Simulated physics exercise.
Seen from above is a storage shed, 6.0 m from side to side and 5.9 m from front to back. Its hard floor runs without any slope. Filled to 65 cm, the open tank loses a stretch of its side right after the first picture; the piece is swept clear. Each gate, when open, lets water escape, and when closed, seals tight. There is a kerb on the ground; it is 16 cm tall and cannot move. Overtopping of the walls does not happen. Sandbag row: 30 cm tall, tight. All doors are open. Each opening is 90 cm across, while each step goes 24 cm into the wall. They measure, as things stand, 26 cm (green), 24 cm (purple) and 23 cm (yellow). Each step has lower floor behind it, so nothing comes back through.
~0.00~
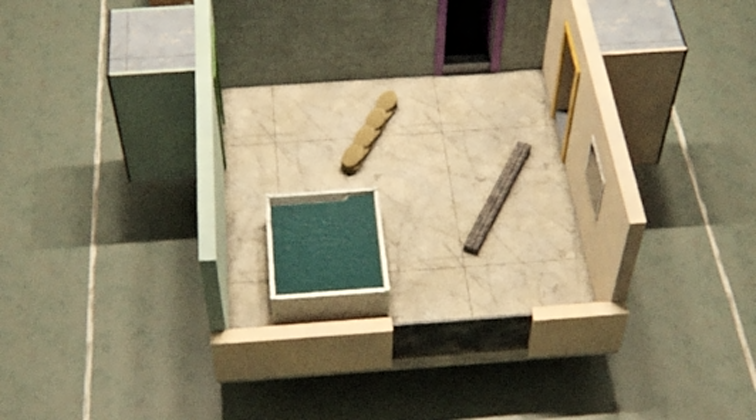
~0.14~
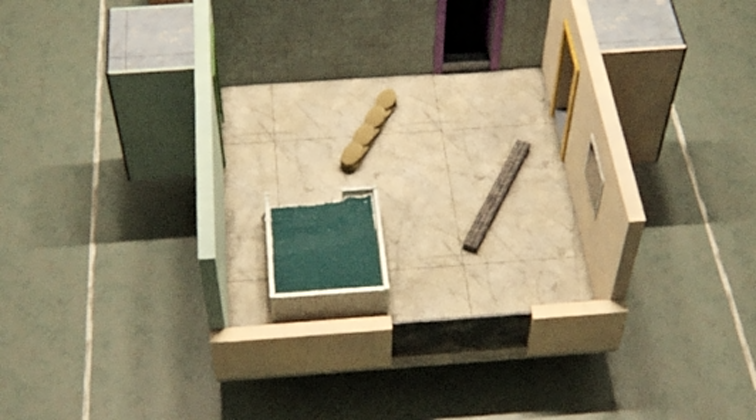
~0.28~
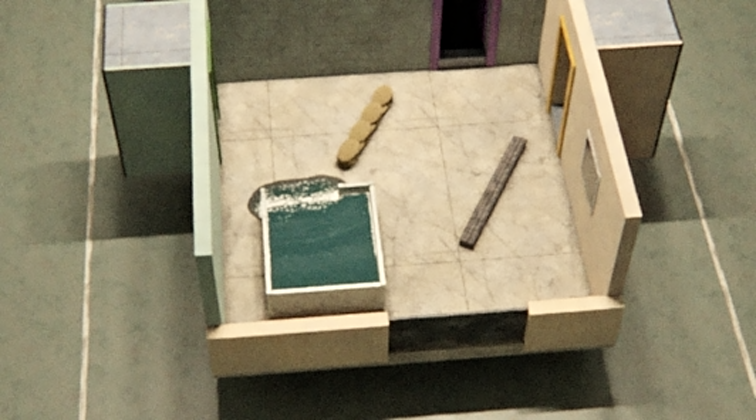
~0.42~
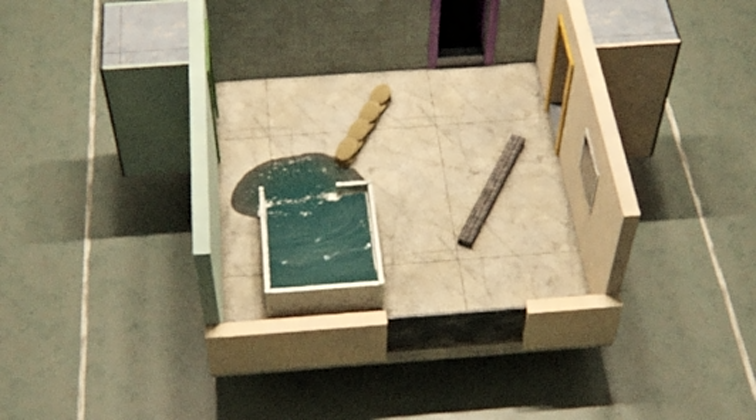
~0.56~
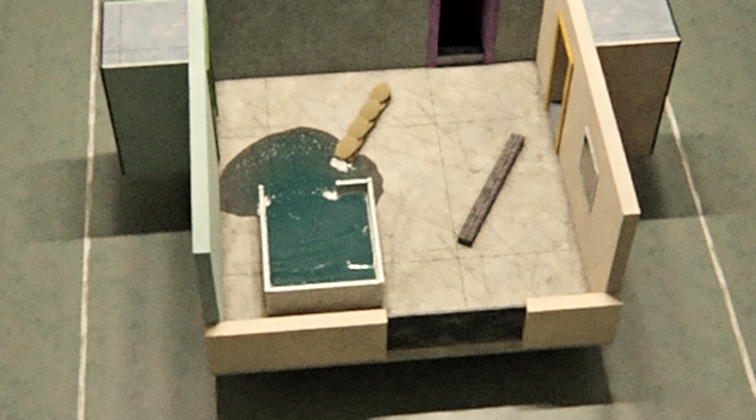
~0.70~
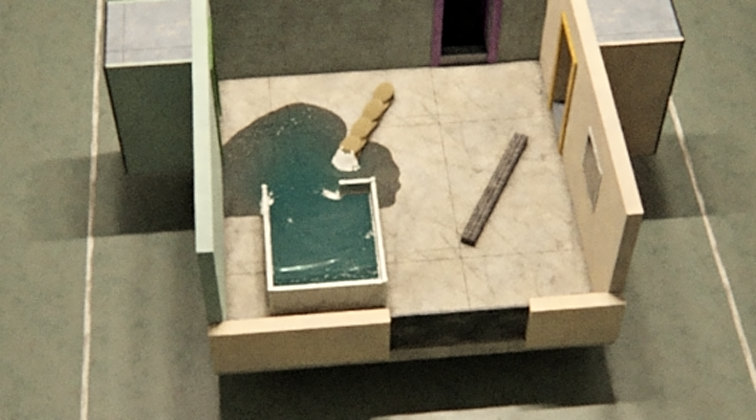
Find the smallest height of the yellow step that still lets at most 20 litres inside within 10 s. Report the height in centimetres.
The smallest height is roughly 9 cm.
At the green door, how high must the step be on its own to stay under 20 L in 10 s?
For the green door, about 18 cm.
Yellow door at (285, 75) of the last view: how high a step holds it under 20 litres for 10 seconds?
Roughly 28 cm.
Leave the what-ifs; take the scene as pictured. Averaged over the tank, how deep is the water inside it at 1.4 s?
On average, around 39 cm.
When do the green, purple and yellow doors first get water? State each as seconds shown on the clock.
Green door 0.8 seconds, purple door 2.2 seconds, yellow door 3.8 seconds.
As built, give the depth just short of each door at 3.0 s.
Door by door in cm - green 23, purple 4, yellow 0.
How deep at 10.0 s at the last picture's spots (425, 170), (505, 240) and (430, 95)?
Depths of roughly 8 cm, 2 cm and 5 cm, in that order.
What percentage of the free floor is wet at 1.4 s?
Wet share: Around 25 %.
After 1.4 s water covers 25 % of the floor, deepest (30 cm) near (287, 203); it has not reached the yellow door.
After 3.0 s water covers 35 % of the floor, deepest (30 cm) near (231, 128); it has not reached the yellow door.
After 10.0 s water covers 95 % of the floor, deepest (13 cm) near (387, 338); 9 cm at the yellow door, 0 litres in over its 23 cm step.
At the yellow door as built, the water arrived by 3.8 s and peaked near 15 cm at 4.8 s.
Run again over the same 10 s with other heights there, 29 litres in over 8 cm, 8 litres over 11 cm. The limit of 20 litres is kept from about 9 cm up.
